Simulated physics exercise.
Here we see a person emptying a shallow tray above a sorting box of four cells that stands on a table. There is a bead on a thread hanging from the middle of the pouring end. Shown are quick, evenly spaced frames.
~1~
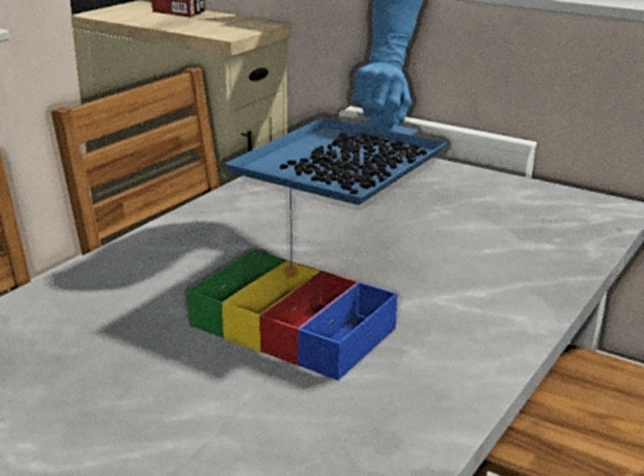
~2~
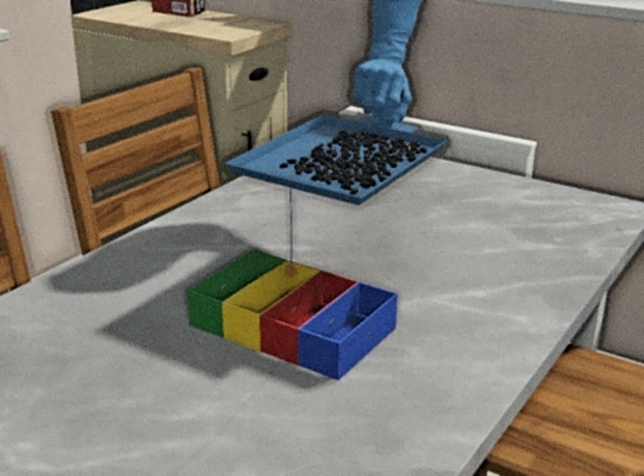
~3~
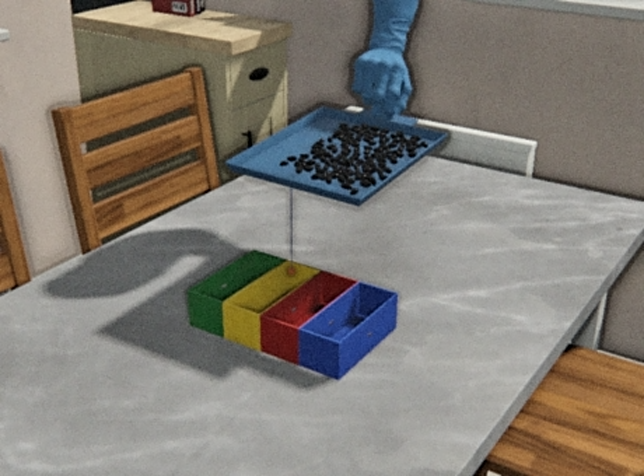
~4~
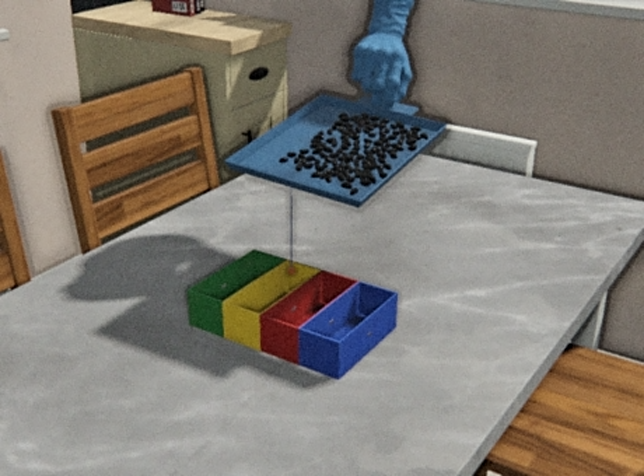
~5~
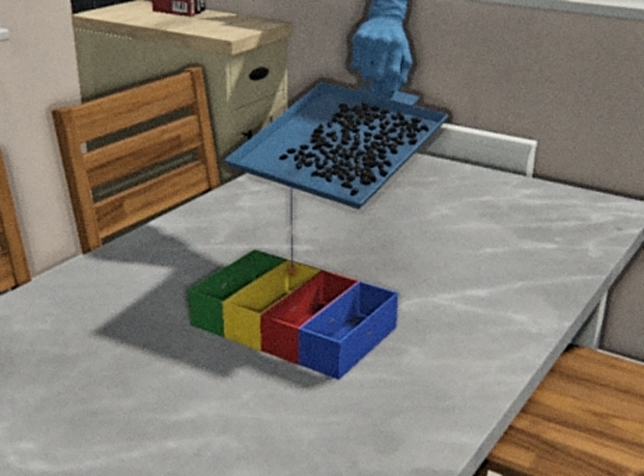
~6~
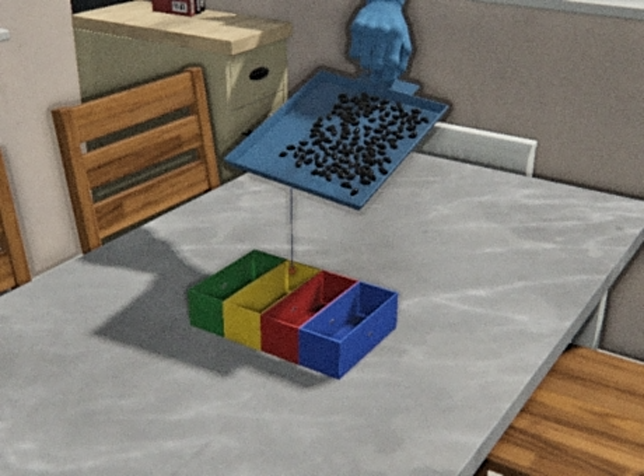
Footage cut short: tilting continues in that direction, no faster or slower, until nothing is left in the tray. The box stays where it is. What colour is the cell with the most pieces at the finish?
It is blue.
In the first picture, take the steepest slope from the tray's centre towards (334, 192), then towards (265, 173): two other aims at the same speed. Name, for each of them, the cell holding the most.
In order, it comes out as blue and that green cell.
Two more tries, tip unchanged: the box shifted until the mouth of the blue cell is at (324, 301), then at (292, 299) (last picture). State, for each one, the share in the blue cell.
Trial 1 around 40 percent, trial 2 around 20 percent.
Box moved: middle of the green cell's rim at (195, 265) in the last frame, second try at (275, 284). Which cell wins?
With the first placing it's that blue cell, with the second it's that red cell.
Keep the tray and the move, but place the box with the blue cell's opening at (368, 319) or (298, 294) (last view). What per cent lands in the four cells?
It comes to about 100 per cent the first time and about 30 per cent the second.
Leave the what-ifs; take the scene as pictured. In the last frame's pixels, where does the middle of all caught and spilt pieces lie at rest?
Once it all stops, the middle lies near (331, 339).
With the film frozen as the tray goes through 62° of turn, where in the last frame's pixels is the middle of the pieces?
Roughly at (333, 186).
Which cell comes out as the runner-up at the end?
The red one.
Just after the last frame, tray tipped steeply; the larger part on the tray; just a few in the blue cell; just a few in the red cell; roughly a quarter falling or outside the box.
A moment on, tray tipped past a quarter turn; roughly half in the blue cell; roughly a quarter in the red cell; about a tenth in the yellow cell; just a few in the green cell; roughly a quarter falling or outside the box.
Further on, tray tipped past a quarter turn; roughly half in the blue cell; roughly a third in the red cell; about a tenth in the yellow cell; just a few in the green cell; about a tenth falling or outside the box.
When it is over, tray tipped past a quarter turn; roughly half in the blue cell; roughly a third in the red cell; about a tenth in the yellow cell; just a few in the green cell; about a tenth outside the box.
